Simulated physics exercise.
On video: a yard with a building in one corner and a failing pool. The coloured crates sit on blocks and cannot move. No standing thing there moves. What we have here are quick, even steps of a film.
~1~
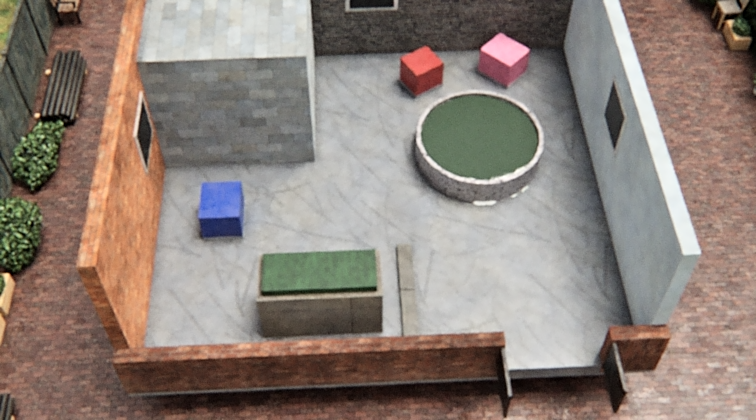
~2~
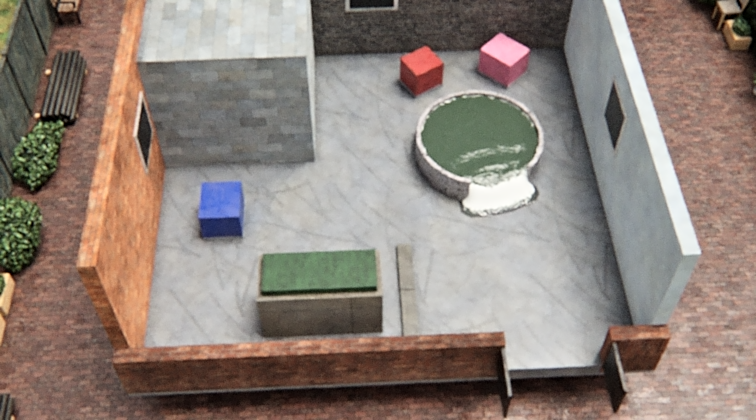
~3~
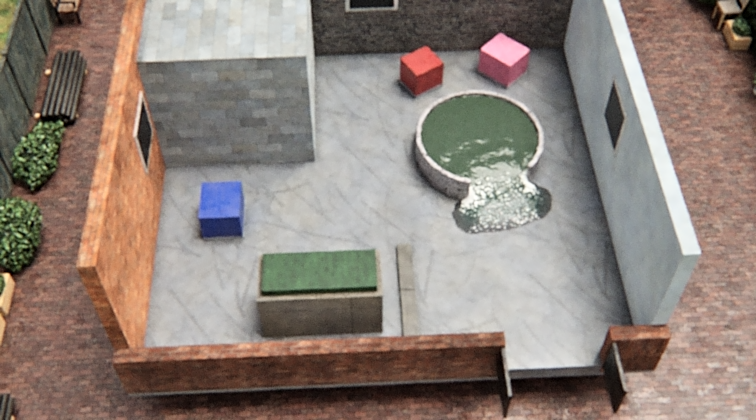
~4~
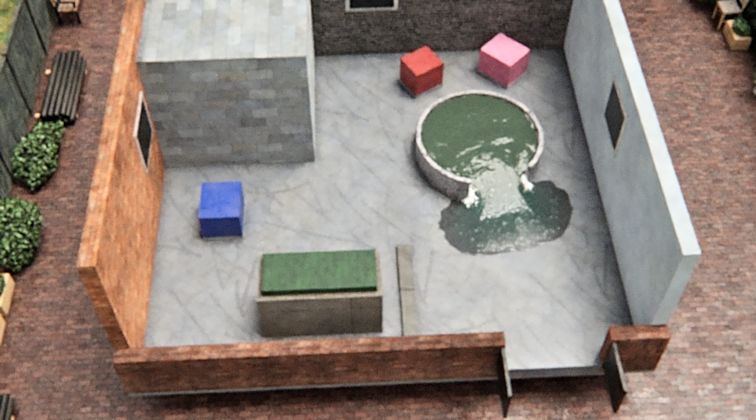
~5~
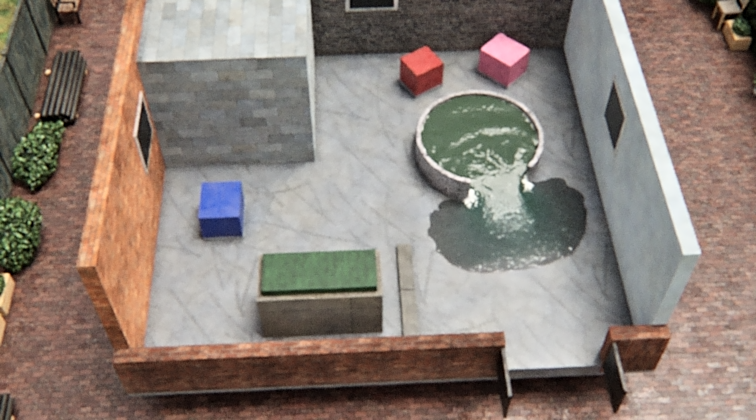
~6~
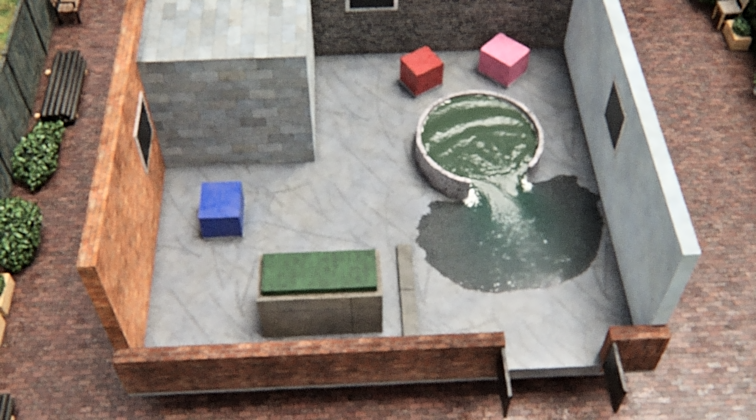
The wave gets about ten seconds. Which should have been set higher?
The blue crate will not even get damp; the red crate will not even get damp; the pink crate will not even get damp.
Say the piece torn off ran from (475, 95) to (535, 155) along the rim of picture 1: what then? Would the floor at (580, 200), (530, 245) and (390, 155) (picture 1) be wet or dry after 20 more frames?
Those three come out soaked, soaked and moisture-free, one after another.
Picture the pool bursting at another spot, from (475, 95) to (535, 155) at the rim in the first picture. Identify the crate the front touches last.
My pick is the blue crate.
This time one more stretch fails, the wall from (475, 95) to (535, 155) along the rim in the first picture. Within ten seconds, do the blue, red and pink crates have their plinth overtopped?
Well, blue stays clear and red is doused, but pink is doused.
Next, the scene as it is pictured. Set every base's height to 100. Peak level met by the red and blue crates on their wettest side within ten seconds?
In turn 0 and 20 per cent.
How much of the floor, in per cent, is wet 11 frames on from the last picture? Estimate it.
I'd guess some 25 per cent.
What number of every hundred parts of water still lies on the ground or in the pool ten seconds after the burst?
Some 52 per cent.
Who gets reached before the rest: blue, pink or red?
The answer is the one in blue.
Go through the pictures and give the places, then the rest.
The first frame shows the pool at (479, 138) is whole and still.
In the second frame, water pours out at (500, 193) and has run to (467, 211).
In the third frame, the front is at (462, 222), out from the gap at (500, 194).
In the fourth frame, the front is at (465, 248), out from the gap at (500, 194).
In the fifth frame, the front is at (456, 260), out from the gap at (500, 194).
In the sixth frame, water pours out at (500, 193) and has run to (572, 272).
A moment on, water covers 25 % of the floor; the blue crate not reached, the red crate not reached, the pink crate not reached.
Next, water covers 25 % of the floor; the blue crate not reached, the red crate not reached, the pink crate not reached.
Then, water covers 30 % of the floor; the blue crate not reached, the red crate not reached, the pink crate not reached.
Later, water covers 35 % of the floor; the blue crate not reached, the red crate not reached, the pink crate not reached.
In the end, water covers 45 % of the floor; the blue crate stayed above the water, the red crate stayed above the water, the pink crate stayed above the water.
